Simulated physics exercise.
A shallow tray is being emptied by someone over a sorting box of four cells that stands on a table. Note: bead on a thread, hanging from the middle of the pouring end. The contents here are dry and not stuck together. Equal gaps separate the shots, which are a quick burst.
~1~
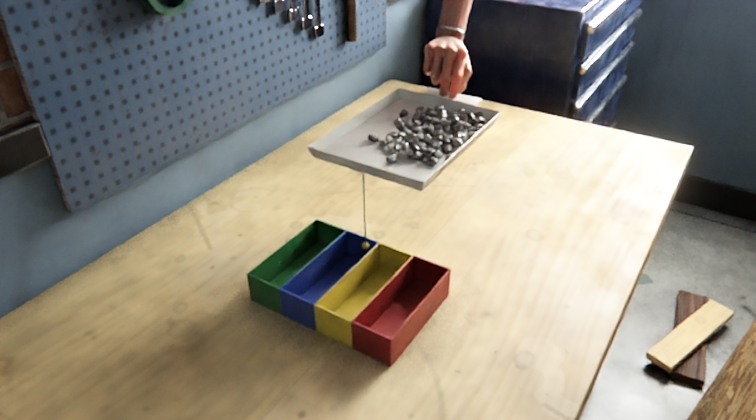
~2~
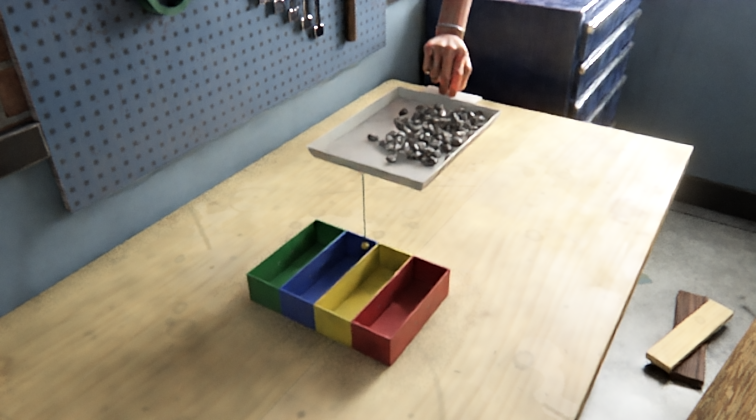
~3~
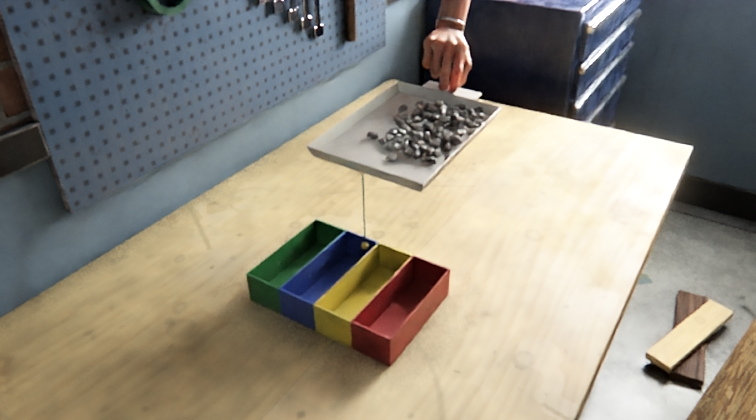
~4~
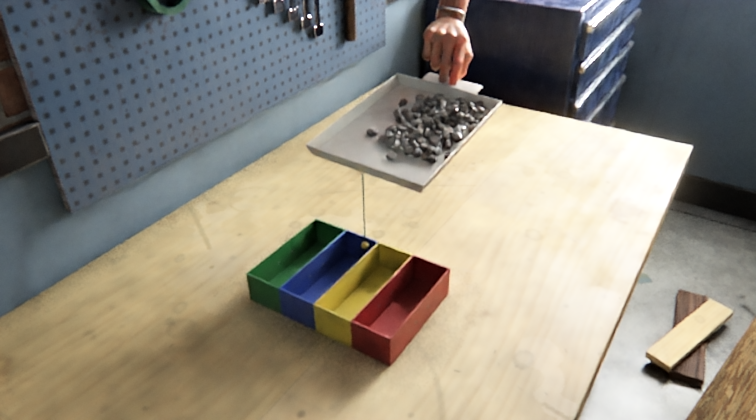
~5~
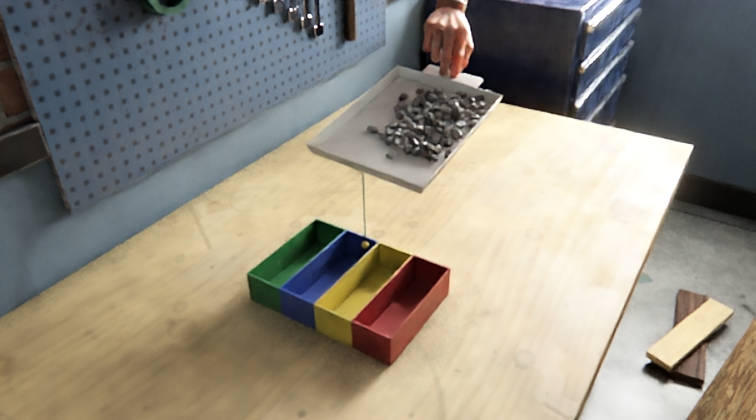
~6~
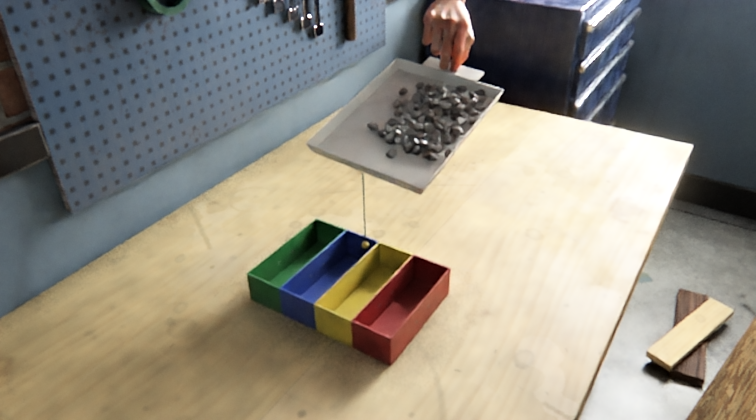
Above a four-colored box on a table, a hand slowly tilts a tray of gravel.
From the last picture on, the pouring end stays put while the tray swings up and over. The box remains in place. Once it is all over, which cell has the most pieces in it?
The red cell.
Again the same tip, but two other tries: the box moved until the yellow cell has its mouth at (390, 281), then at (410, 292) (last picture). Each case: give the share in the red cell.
First placement: Some 50 %; second placement: Some 0 %.
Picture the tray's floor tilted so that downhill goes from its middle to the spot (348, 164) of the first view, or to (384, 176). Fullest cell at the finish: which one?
Try 1 - the green one / try 2 - that red cell.
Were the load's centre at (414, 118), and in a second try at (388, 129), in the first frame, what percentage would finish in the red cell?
Around 70 percent the first time, around 60 percent the second.
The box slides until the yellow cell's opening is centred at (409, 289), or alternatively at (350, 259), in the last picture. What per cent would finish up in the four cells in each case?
In turn 100 and 30 in a hundred.
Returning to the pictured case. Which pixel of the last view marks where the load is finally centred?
Centre at rest: Close to (403, 307).
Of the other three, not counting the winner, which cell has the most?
Next in line is yellow.
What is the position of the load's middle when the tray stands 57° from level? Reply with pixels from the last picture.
The middle of the pieces shows up near (411, 169).
Soon, tray tipped steeply; nearly all on the tray; a stray few in the red cell; a small part falling or outside the box.
A while on, tray tipped right over; a small part on the tray; about half in the red cell; a small part in the yellow cell; about a quarter falling or outside the box.
Towards the end, tray tipped past a quarter turn; about two thirds in the red cell; about a quarter in the yellow cell; a small part falling or outside the box.
Finally, tray tipped past a quarter turn; about two thirds in the red cell; about a quarter in the yellow cell; none in the blue cell; none in the green cell; a small part outside the box.
